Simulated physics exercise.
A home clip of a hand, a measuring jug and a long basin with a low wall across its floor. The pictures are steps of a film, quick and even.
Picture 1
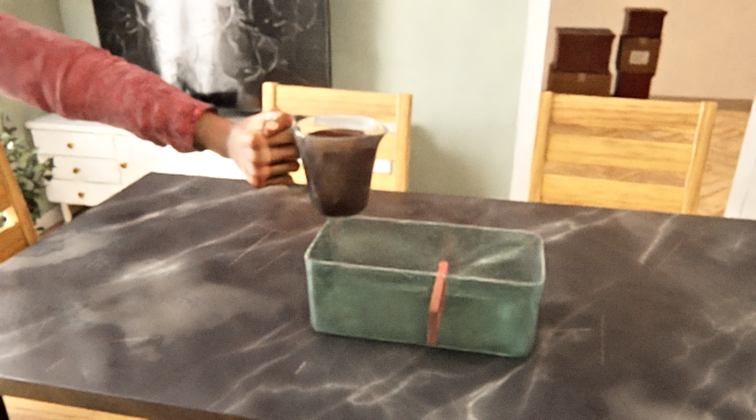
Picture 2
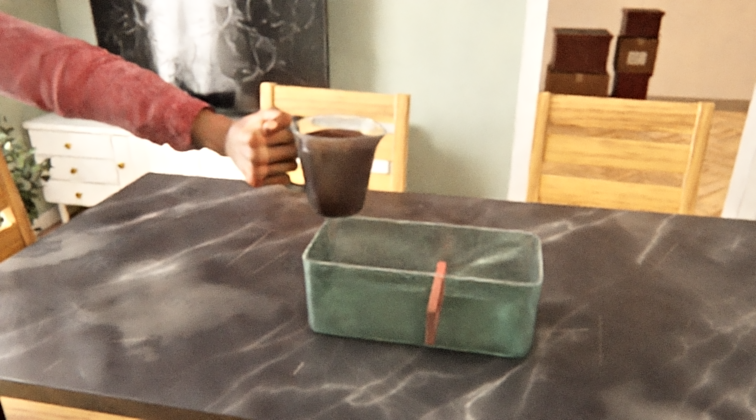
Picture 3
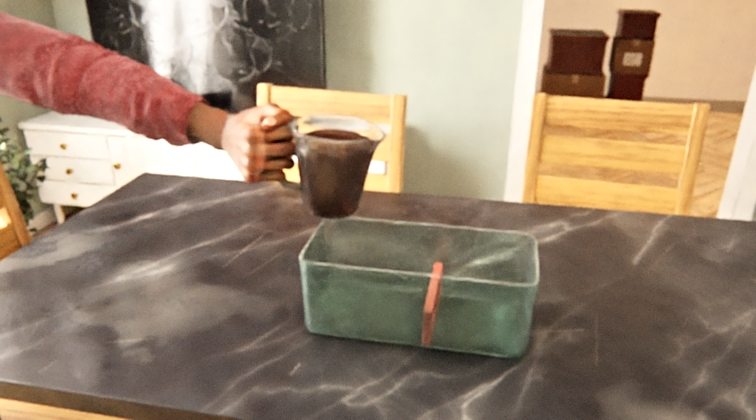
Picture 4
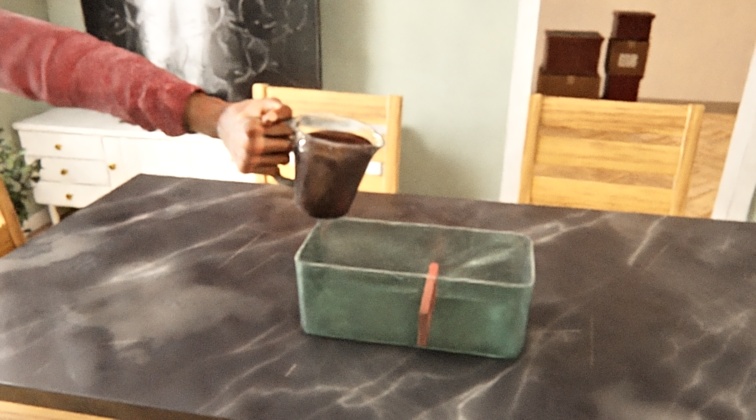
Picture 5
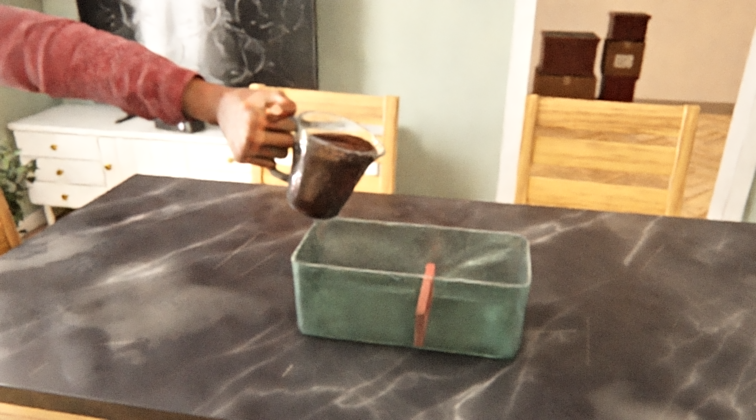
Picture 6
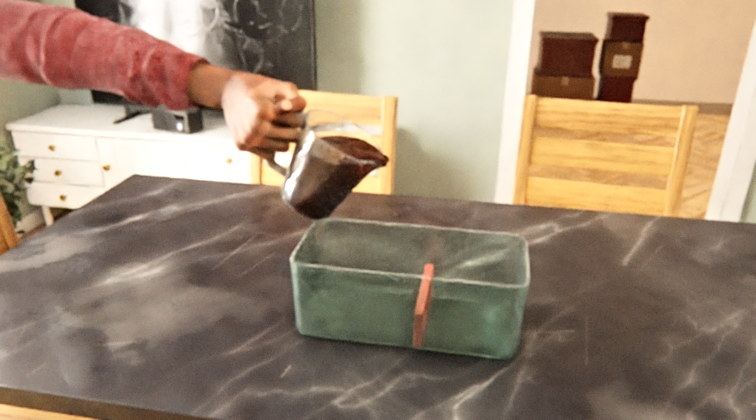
The clip opens on a hand in a red sleeve holding a clear jug of dark liquid upright above a green glass basin with a reddish divider. The hand slowly tilts the jug to the right, and the dark liquid shifts up to the lip.
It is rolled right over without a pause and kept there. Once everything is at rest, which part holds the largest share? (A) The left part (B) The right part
The left part.
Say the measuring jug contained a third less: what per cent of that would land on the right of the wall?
Roughly 0 %.
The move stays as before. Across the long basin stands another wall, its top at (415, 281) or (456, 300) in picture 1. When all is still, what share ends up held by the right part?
About 75 per cent on the first try, and 10 per cent on the second.
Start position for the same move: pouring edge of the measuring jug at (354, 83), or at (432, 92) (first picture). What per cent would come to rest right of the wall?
You'd get around 5 per cent and then around 95 per cent.
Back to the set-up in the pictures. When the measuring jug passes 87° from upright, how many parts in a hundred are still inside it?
Remaining fraction: Approx. 55 %.
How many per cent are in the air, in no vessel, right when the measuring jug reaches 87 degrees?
It comes to around 20 per cent.
A moment on, the tilt is 87° and 53 per cent is still to pour, 13 is left of the wall and 13 right of it.
Next, the tilt is 102° and 10 per cent is still to pour, 62 is left of the wall and 20 right of it.
Then the tilt is 102° and 0 per cent is still to pour, 78 is left of the wall and 20 right of it.
Later the tilt is 102° and 0 per cent is still to pour, 79 is left of the wall and 20 right of it.
In the end 79 per cent lies left of the wall, 20 right of it and 1 outside.
